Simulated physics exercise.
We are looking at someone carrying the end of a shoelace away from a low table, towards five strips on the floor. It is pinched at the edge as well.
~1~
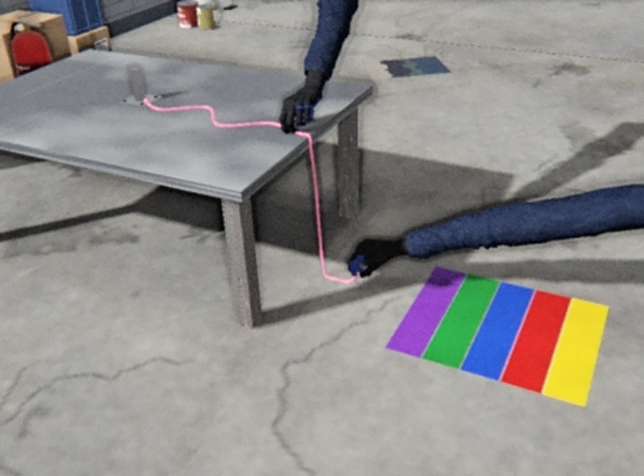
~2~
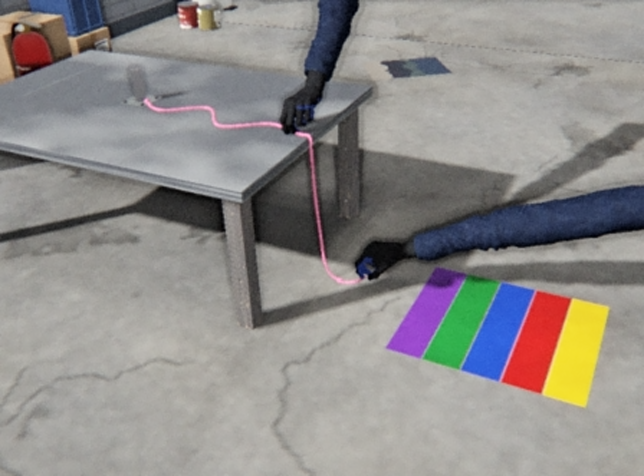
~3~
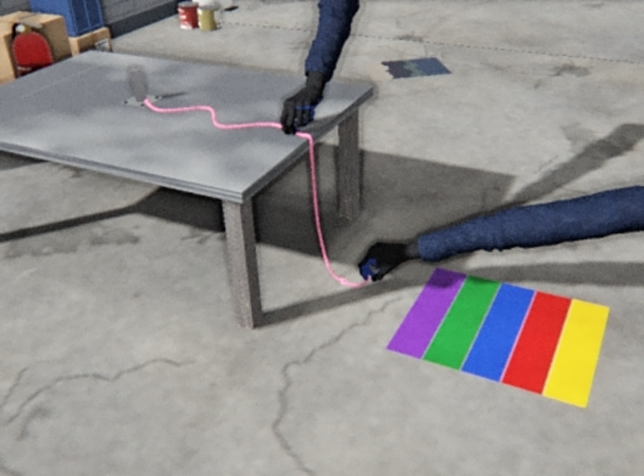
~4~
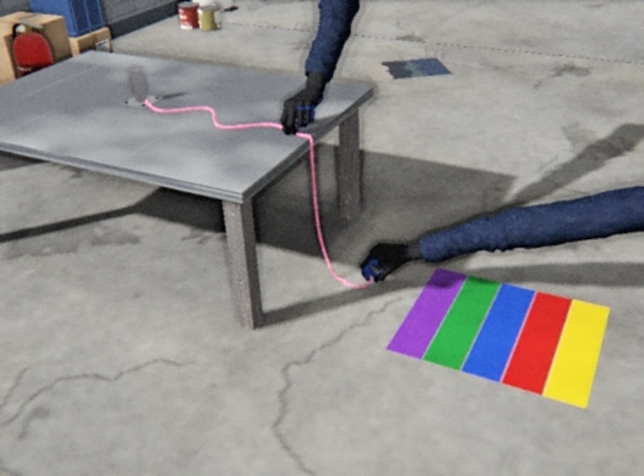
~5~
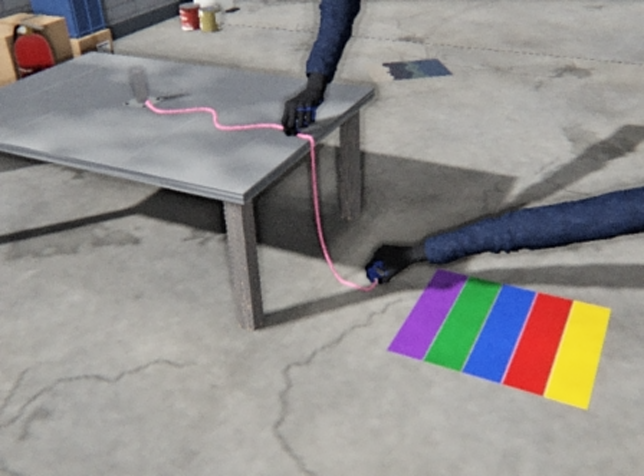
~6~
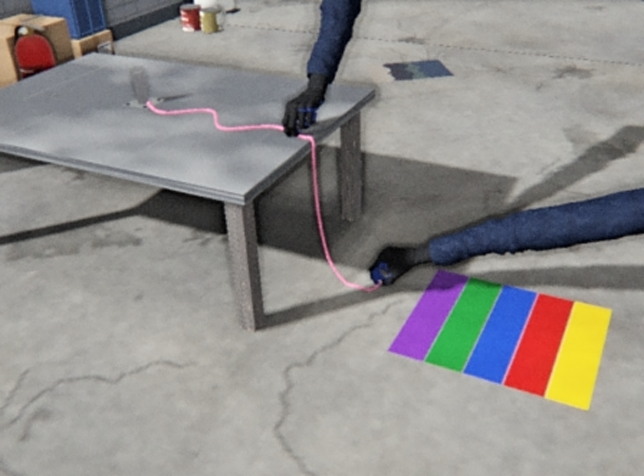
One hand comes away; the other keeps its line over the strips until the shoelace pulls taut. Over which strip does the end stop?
It gets as far as the blue strip.
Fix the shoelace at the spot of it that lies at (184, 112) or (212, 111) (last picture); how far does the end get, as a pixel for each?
In that order: (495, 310) and (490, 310).
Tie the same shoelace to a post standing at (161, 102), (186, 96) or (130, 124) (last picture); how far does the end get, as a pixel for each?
The places are (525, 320), (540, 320) and (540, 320).
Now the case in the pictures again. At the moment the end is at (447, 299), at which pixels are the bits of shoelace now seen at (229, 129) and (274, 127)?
About (261, 127), and the other about (298, 135).
Early on, end near (447, 299); over purple.
Midway, end near (483, 308); over green.
At the end of the slack, end near (505, 314); over blue. The blue one.
